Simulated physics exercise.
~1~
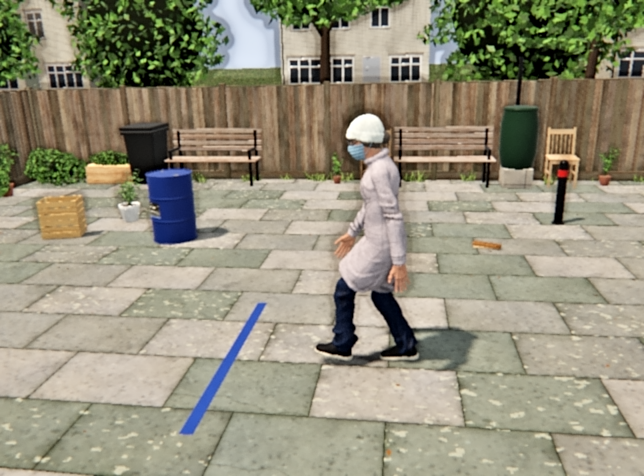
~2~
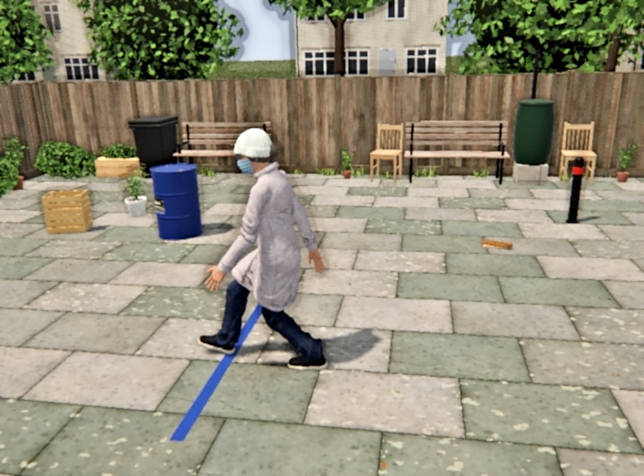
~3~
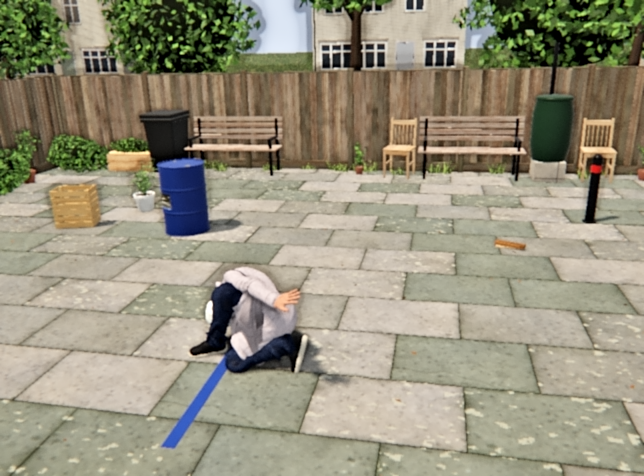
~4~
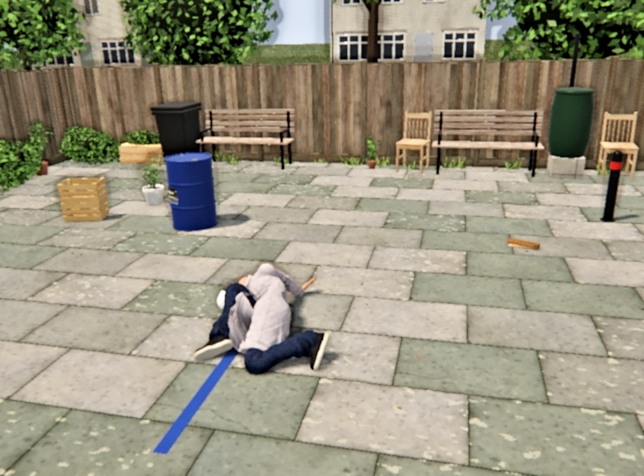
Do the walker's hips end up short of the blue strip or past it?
The walker's hips end up short of the blue strip, on the right-hand side the walker came from.
